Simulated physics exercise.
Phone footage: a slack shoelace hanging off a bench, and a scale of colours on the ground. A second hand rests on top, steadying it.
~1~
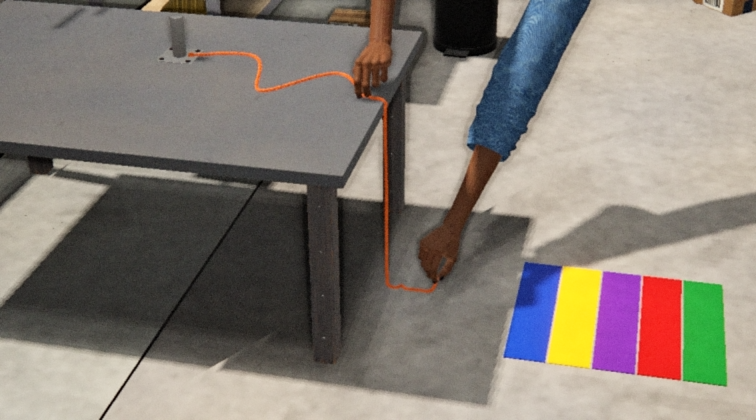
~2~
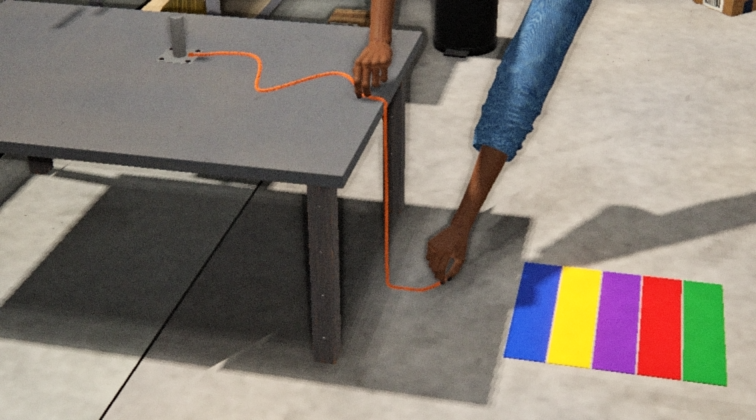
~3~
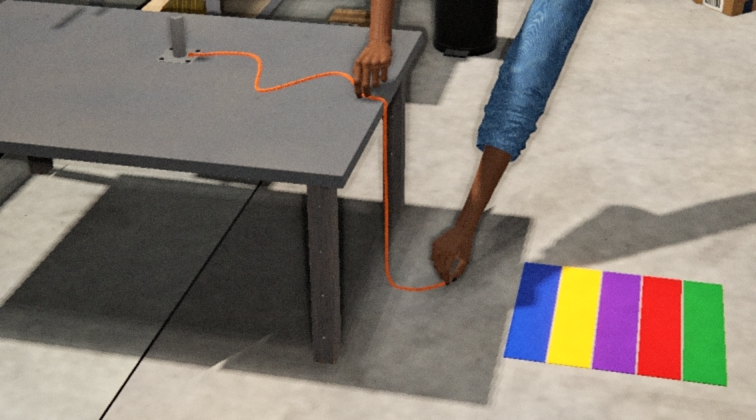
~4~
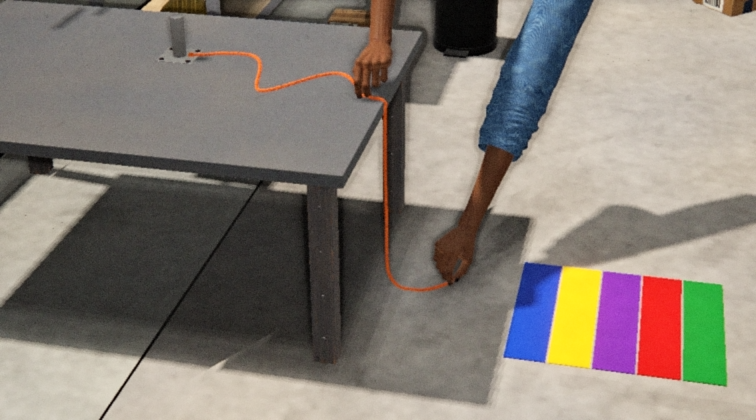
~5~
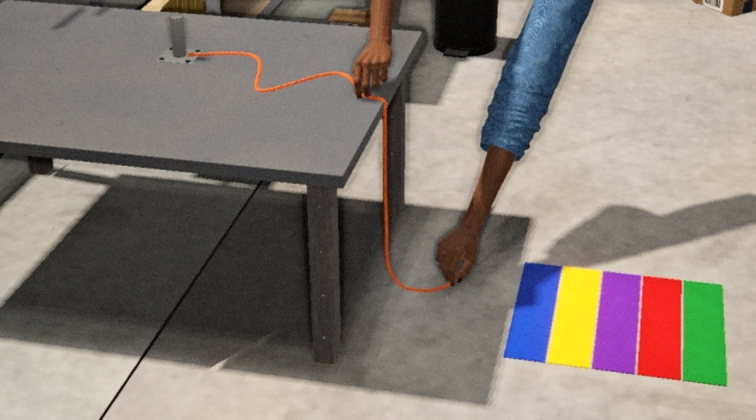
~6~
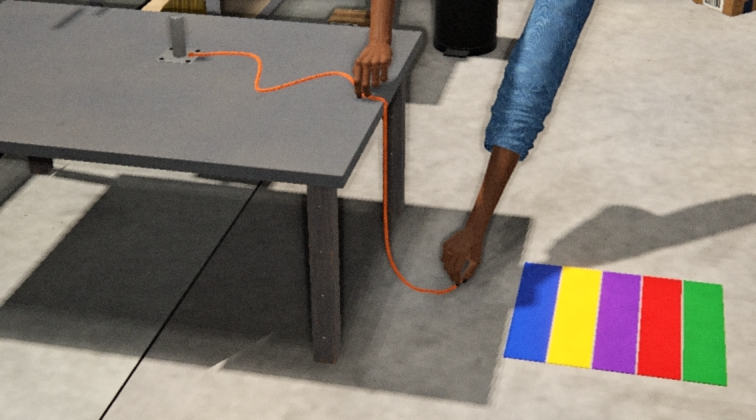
A hand near the ground draws the orange shoelace's end slightly right, toward the colour strips.
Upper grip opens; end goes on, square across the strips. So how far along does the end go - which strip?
Along to the green strip.
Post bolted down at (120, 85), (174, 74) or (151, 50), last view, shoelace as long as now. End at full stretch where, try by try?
The first try gives about (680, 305), the second about (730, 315) and the third about (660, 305).
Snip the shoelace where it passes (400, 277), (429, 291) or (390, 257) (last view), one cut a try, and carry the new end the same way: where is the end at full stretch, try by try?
Estimated positions in order: (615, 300); (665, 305); (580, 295).
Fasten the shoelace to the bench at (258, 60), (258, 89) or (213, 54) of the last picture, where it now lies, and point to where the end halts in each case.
First (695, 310), next (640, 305), last (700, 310).
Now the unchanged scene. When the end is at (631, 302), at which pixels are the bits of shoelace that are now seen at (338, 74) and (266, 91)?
(393, 117) and (335, 81).
Early on, end near (631, 302); over purple.
Midway, end near (682, 308); over red.
At the end of the slack, end near (711, 311); over green. It gets as far as the green strip.
